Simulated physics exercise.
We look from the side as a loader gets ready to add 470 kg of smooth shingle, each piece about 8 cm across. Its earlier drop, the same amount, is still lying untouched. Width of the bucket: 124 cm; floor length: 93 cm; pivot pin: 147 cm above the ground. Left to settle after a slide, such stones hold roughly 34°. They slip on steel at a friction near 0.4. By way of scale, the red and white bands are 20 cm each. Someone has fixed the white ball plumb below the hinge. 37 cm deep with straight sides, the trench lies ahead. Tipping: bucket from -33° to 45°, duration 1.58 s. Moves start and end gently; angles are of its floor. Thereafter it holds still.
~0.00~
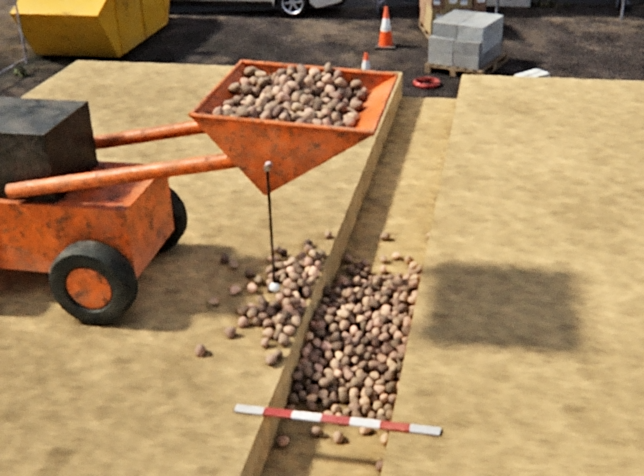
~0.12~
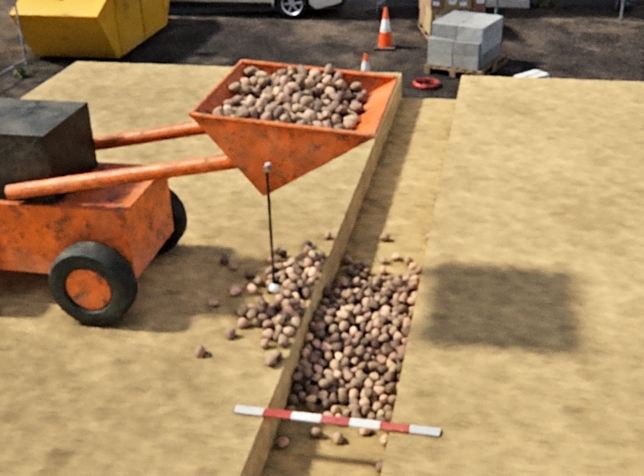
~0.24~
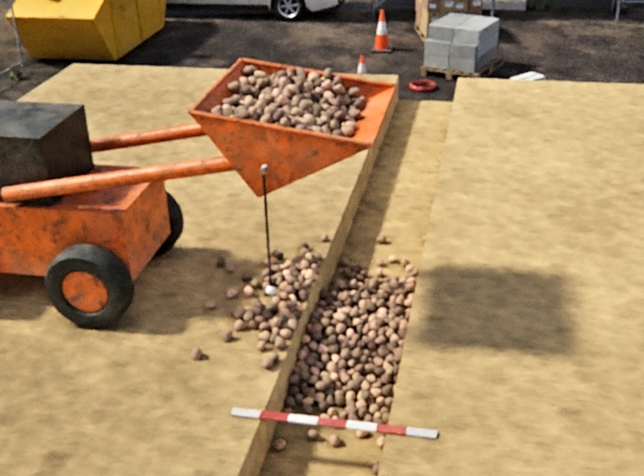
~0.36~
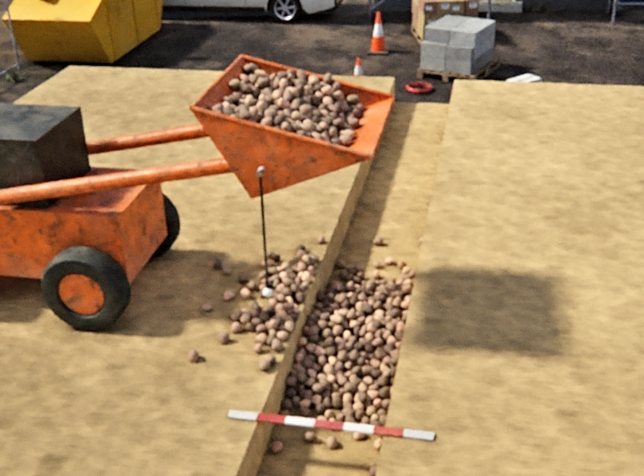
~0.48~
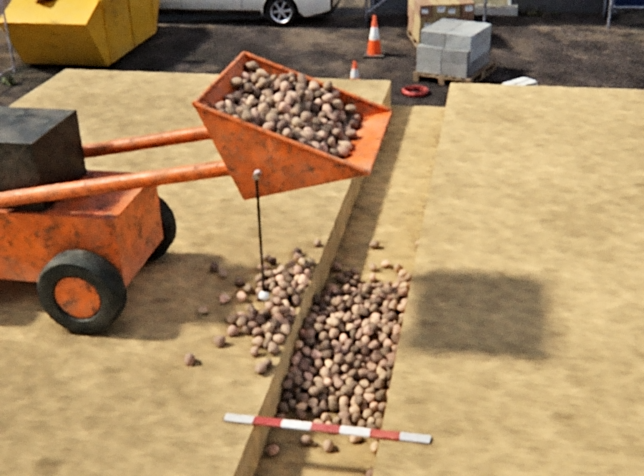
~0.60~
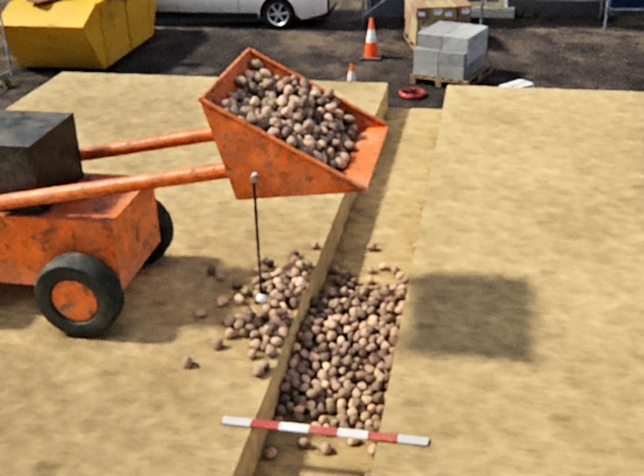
On sandy ground beside a stone-filled trench, an orange loader held up a bucket full of rounded stones and slowly tilted it forward, its lip dipping to the right while the stones shifted slightly.
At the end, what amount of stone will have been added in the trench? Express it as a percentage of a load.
Close to 62 parts in a hundred.
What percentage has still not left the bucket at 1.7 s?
Around 15 in a hundred.
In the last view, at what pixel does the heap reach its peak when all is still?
I'd say somewhere near (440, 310).
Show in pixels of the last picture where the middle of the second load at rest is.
In the last view, somewhere near (389, 323).
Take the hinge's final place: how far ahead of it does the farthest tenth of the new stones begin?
Roughly 160 cm ahead of it.
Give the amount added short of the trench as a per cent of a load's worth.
I'd say some 0 per cent of a load.
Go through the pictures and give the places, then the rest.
In the first picture, the bucket is at -33°, its lip at (374, 133); the top of the load is at (298, 81). The earlier load is highest near (293, 286), 9 cm above ground level, 14 % short of the trench, 86 % in the trench.
In the second picture, lip at (375, 136), floor tilted -32°, highest stones at (288, 81); the stones move at 0.1 m/s on average.
In the third picture, the bucket is at -28°, its lip at (373, 145); the top of the load is at (275, 85); the stones move at 0.2 m/s on average.
In the fourth picture, the bucket is at -23°, its lip at (372, 157); the top of the load is at (254, 78); the stones move at 0.2 m/s on average.
In the fifth picture, the bucket is at -16°, its lip at (370, 173); the top of the load is at (255, 77); the stones move at 0.3 m/s on average.
In the sixth picture, lip at (367, 190), floor tilted -8°, highest stones at (254, 76); the stones move at 0.3 m/s on average.
After 1.2 s the floor is at 33°; in per cent of one load, 92 in the bucket, 14 short of the trench, 94 in the trench; the foremost stones are at (400, 329).
After 1.7 s the floor is at 45°; in per cent of one load, 16 in the bucket, 14 short of the trench, 151 in the trench, 18 past the trench; the foremost stones are at (463, 302).
After 2.0 s the floor is at 45°; in per cent of one load, 0 in the bucket, 14 short of the trench, 151 in the trench, 35 past the trench; the foremost stones are at (541, 314).
After 4.7 s the floor is at 45°; in per cent of one load, 0 in the bucket, 14 short of the trench, 148 in the trench, 38 past the trench; the foremost stones are at (640, 335). Net gain in the trench, 62.
